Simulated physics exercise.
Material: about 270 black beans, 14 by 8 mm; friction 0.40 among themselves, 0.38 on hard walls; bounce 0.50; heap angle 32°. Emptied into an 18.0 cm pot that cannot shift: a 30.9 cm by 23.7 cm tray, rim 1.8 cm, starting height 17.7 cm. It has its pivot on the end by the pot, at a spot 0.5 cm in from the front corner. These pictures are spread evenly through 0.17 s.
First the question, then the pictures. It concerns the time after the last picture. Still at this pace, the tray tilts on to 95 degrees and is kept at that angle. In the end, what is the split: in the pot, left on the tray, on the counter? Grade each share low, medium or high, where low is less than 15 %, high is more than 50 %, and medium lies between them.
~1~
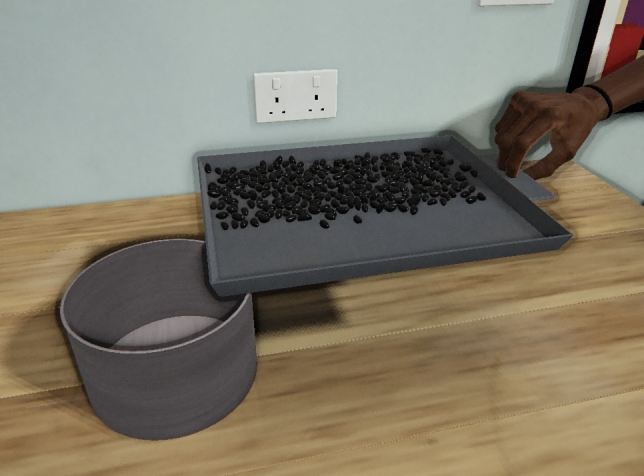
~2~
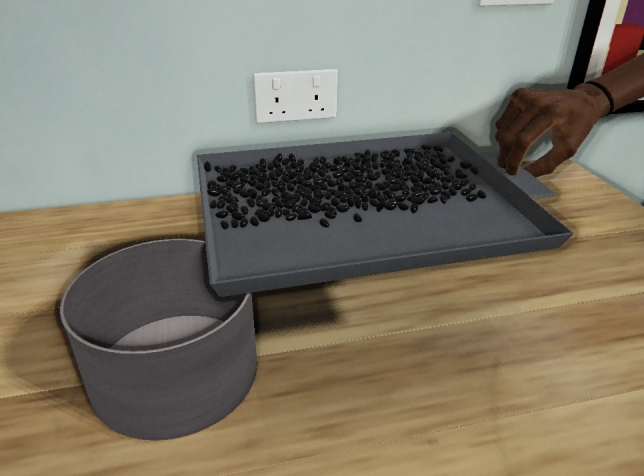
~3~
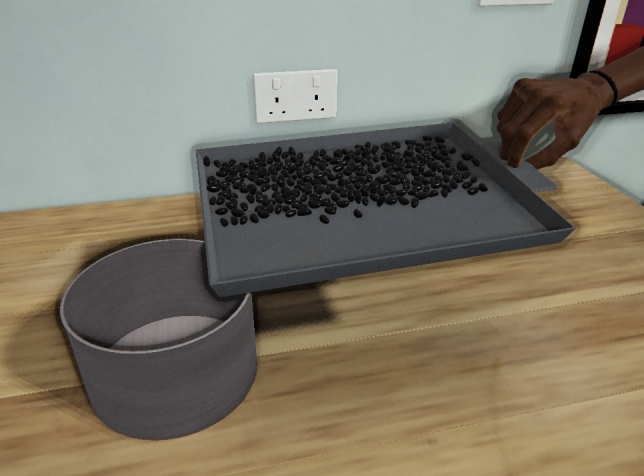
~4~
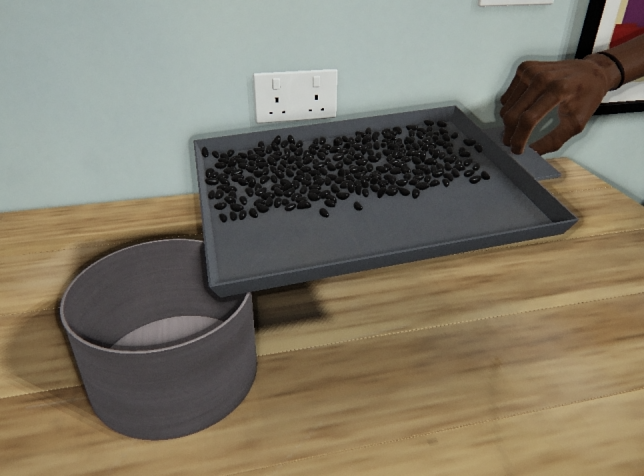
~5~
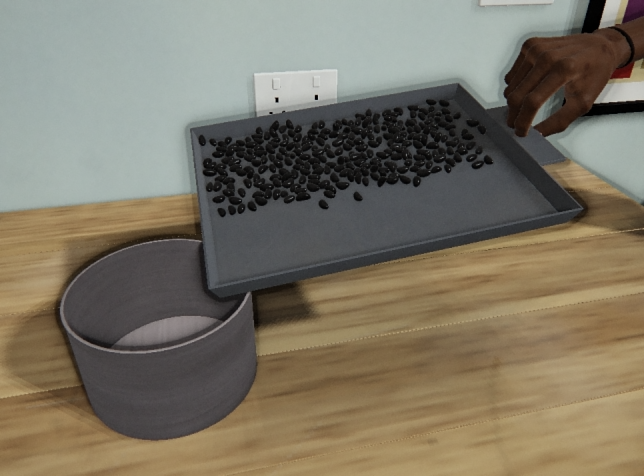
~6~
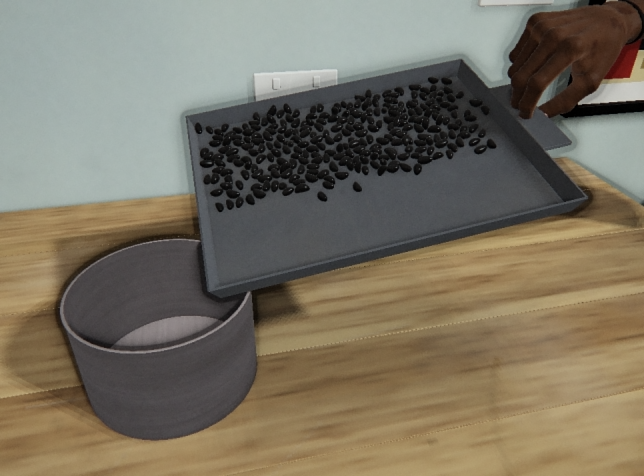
Shares - pot: Low, tray: Low, counter: High.
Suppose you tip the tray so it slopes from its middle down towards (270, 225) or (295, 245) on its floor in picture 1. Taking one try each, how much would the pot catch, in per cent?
70 and 5 %.
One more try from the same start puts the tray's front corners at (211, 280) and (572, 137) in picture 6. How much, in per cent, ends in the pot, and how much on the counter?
In the pot: 75 per cent; on the counter: 25 per cent.
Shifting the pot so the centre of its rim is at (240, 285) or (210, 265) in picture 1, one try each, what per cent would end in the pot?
Near 0 and 0 percent, one try each.
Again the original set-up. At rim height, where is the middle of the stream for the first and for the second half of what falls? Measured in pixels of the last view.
At roughly (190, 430) first, later on at (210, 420).
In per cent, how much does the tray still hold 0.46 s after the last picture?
About 65% of the load.
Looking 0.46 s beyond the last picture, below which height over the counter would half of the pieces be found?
Median height: Approx. 20 cm.
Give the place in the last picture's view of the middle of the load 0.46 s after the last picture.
Approximately (233, 305) in the final picture.
Then, 0.28 s after the last picture, tilt 56 degrees; the tray holds 100 %, the pot 0 %.
Then, 0.46 s after the last picture, tilt 81 degrees; the tray holds 65 %, the pot 0 %.
Then, 0.77 s after the last picture, tilt 95 degrees; the tray holds 0 %, the pot 0 %.
In the end, pot 0 %, tray 0 %, counter 100 %.
